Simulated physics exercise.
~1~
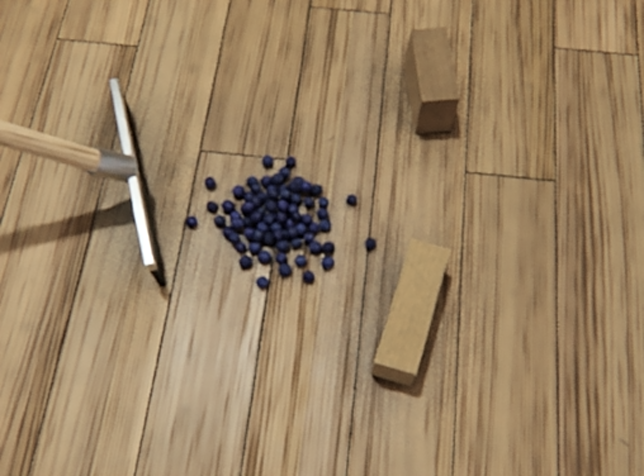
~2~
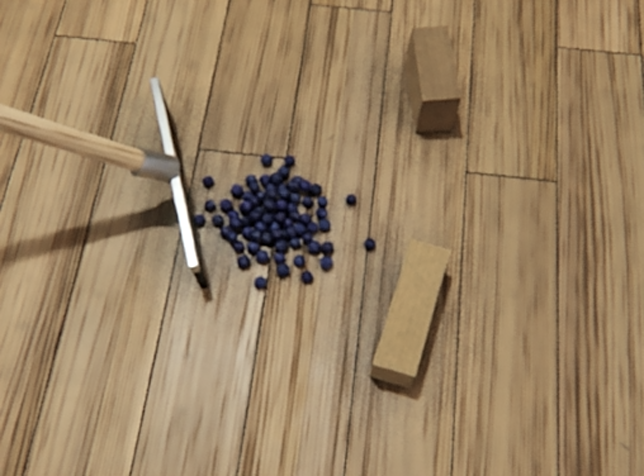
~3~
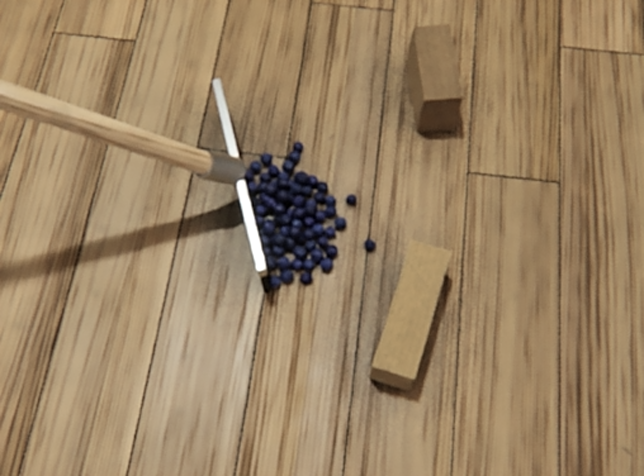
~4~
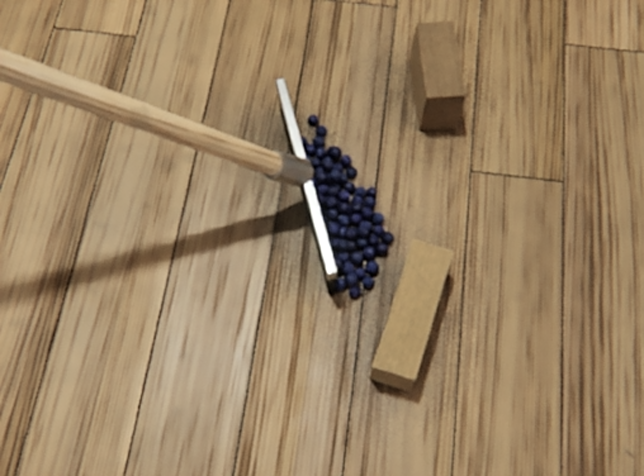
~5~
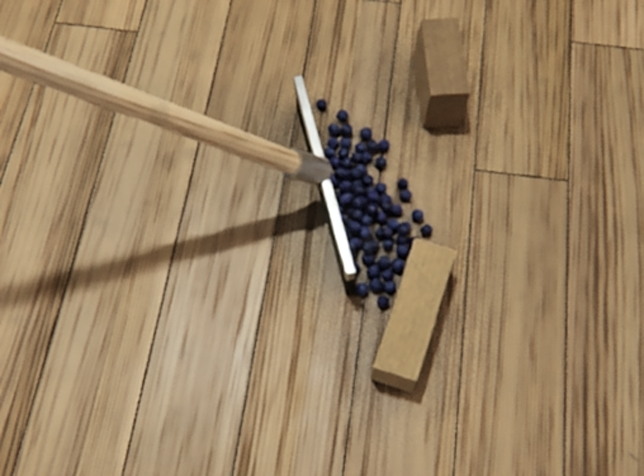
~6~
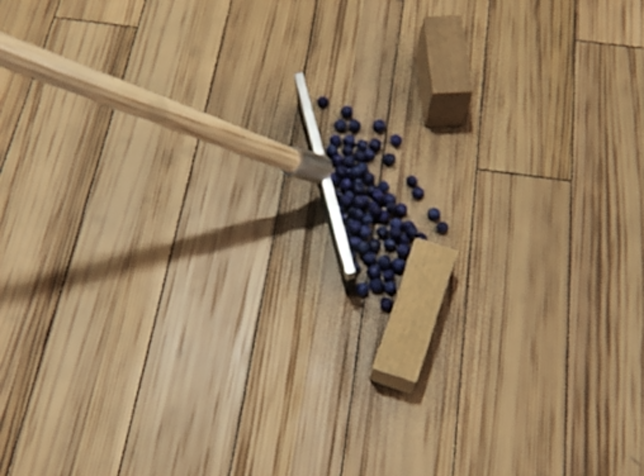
The clip shows a squeegee with a wooden handle pushing a pile of dark blue berries rightward across a wooden floor toward two wooden blocks. The squeegee stops short of the blocks, and the berries spread slightly, with nearly all remaining in front of the gap.
